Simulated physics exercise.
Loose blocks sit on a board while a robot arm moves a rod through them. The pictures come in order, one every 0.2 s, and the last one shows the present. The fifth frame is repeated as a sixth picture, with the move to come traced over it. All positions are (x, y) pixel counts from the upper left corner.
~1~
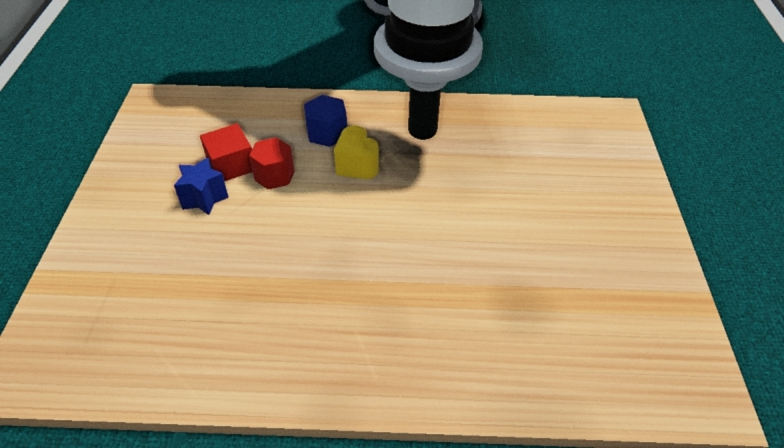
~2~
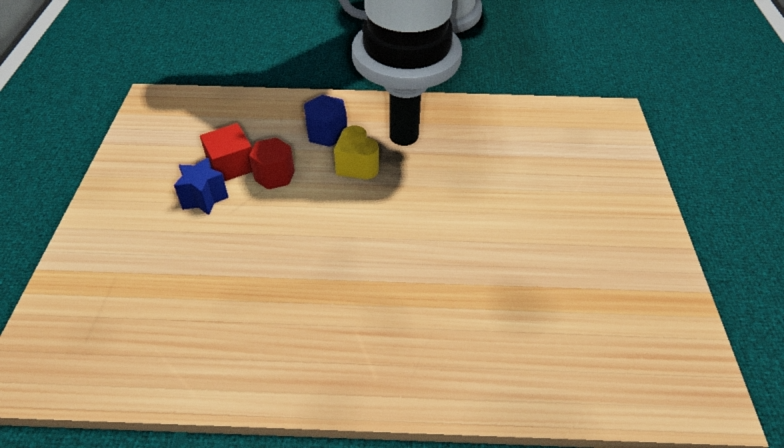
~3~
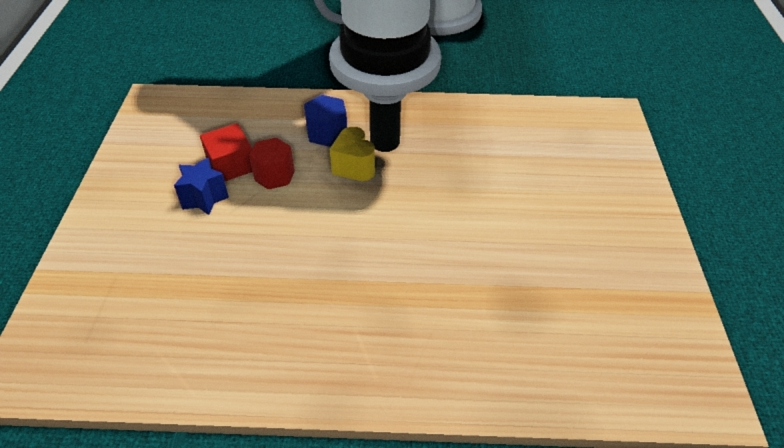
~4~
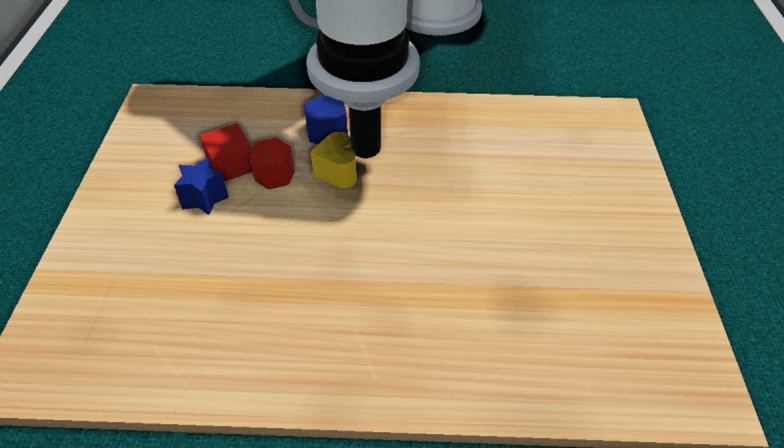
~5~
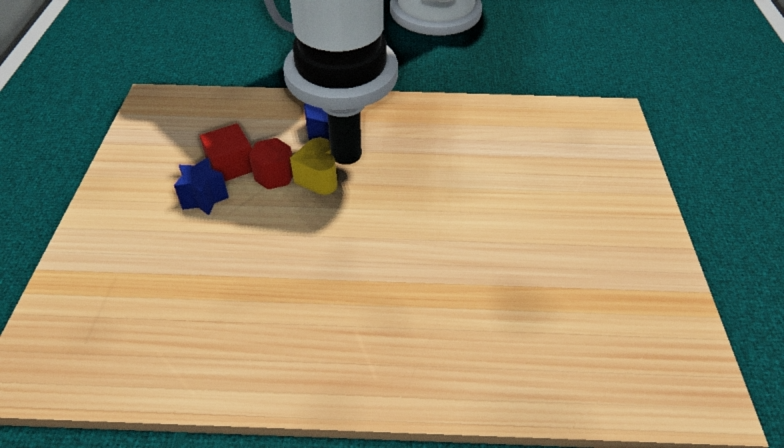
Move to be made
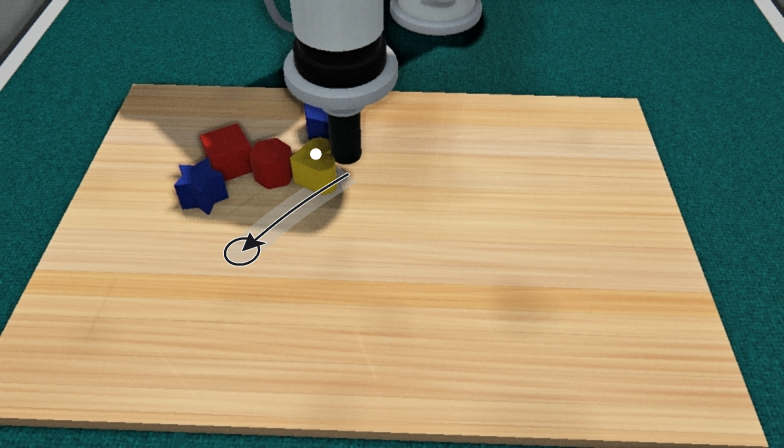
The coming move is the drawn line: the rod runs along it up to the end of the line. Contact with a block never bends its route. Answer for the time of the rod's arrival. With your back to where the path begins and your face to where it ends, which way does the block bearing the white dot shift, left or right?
To the path's right.
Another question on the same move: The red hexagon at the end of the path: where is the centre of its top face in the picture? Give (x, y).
It will likely be found at (245, 159).
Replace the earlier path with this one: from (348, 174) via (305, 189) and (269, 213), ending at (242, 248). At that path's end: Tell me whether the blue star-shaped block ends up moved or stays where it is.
It keeps its spot.
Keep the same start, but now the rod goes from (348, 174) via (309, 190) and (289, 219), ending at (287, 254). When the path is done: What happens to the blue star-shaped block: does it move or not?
At the moment the path ends, the blue star-shaped block still stands where it did.
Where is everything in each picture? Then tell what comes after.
The first frame shows lower end of the rod at (423, 132), tops of blocks, red four-sided block at (225, 140), red hexagon at (270, 150), yellow heart at (356, 141), blue hexagon at (325, 107).
The second frame shows rod at (404, 138), blocks as before.
The third frame shows rod at (385, 144), yellow heart at (353, 142).
The fourth frame shows rod at (366, 150), yellow heart at (336, 148).
The fifth frame shows rod at (347, 156), red four-sided block at (225, 140), red hexagon at (270, 150), yellow heart at (316, 154), blue hexagon partly hidden.
The drawn path runs from (348, 174) via (313, 196) and (277, 222), ending at (242, 251); the dot is on the yellow heart.
On the path given first. One third of the way, rod at (310, 178); red four-sided block at (222, 138); red hexagon at (252, 156), turned 65° clockwise; yellow heart at (277, 176).
Two thirds of the way, rod at (273, 204); red four-sided block at (222, 138); red hexagon at (245, 159), turned 90° clockwise; yellow heart at (243, 190), turned 30° clockwise.
At the end, rod at (237, 233); red four-sided block at (222, 138); red hexagon at (245, 159), turned 90° clockwise; yellow heart at (234, 194), turned 60° clockwise; blue hexagon not moved.
